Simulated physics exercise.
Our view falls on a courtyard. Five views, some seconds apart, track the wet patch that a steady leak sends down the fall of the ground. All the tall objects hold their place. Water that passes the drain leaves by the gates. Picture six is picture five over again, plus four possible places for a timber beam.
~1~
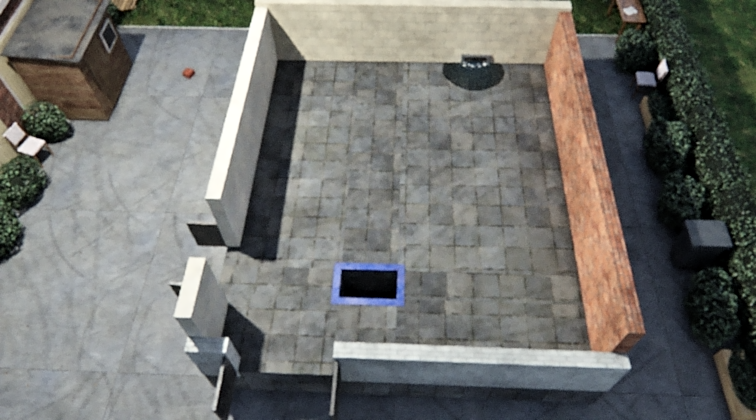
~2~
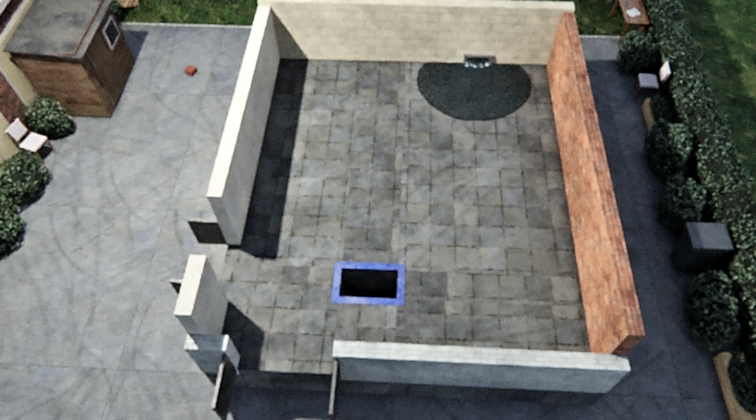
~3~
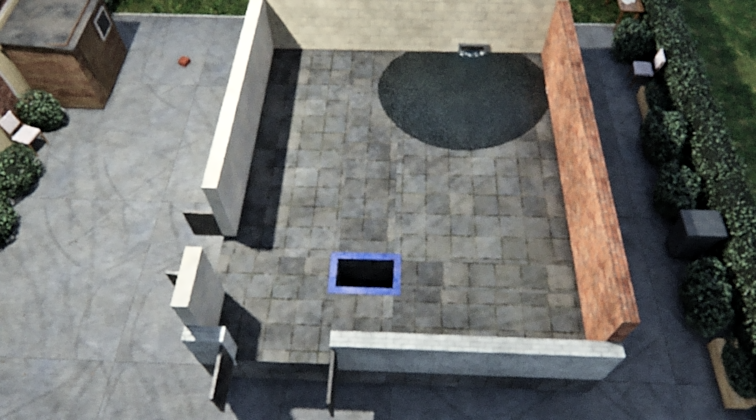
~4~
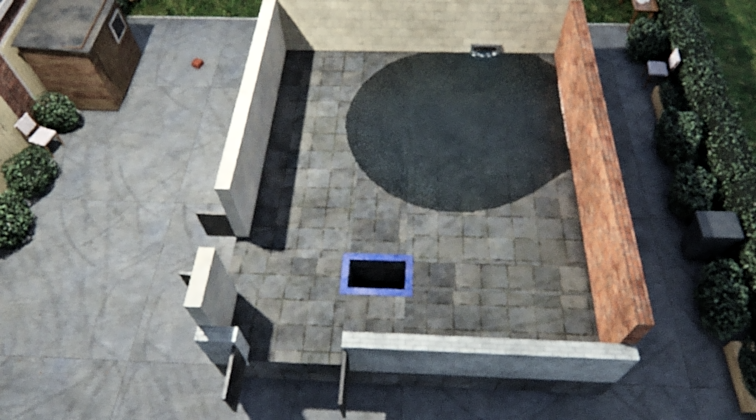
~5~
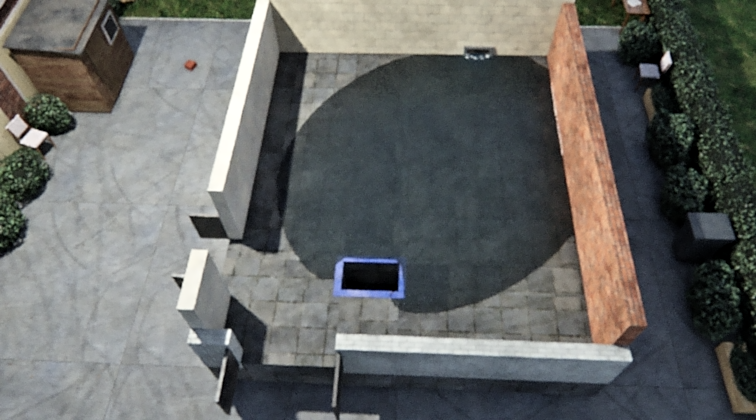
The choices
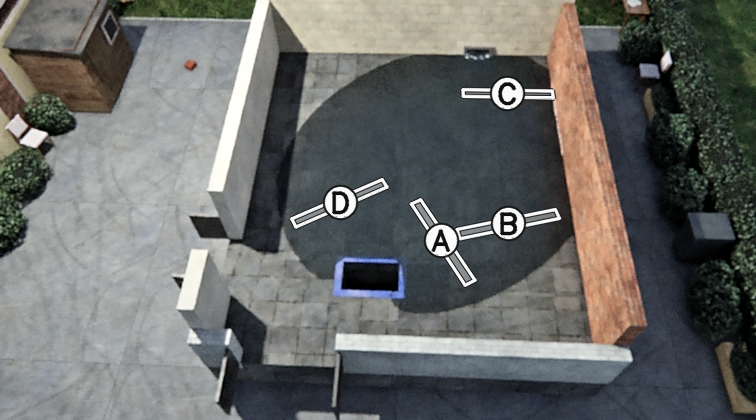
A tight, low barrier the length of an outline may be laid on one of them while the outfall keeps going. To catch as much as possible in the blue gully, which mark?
Choose B.
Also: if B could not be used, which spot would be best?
That is spot D.
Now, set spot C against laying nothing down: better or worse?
Spot C is worse.
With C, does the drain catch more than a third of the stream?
No, it does not.
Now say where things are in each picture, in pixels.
In the first frame, outfall at (475, 59); blue gully at (368, 284); open gate at (234, 274); open gate at (289, 359); front seen at (452, 80), 2 % of the ground wet; blue gully still dry.
In the second frame, front seen at (464, 116), 8 % of the ground wet; blue gully still dry.
In the third frame, front seen at (473, 148), 19 % of the ground wet; blue gully still dry.
In the fourth frame, front seen at (453, 209), 36 % of the ground wet; blue gully still dry.
In the fifth frame, front seen at (399, 302), 60 % of the ground wet; blue gully taking water.
On the marked copy, A from (416, 201) to (470, 282); B from (458, 234) to (557, 213); C from (463, 92) to (552, 94); D from (293, 222) to (384, 183).
With A, about 18 % of the stream goes into the blue gully, about 82 % out by the gates.
With B, about 41 % of the stream goes into the blue gully, about 58 % out by the gates.
With C, about 15 % of the stream goes into the blue gully, about 85 % out by the gates.
With D, about 26 % of the stream goes into the blue gully, about 73 % out by the gates.
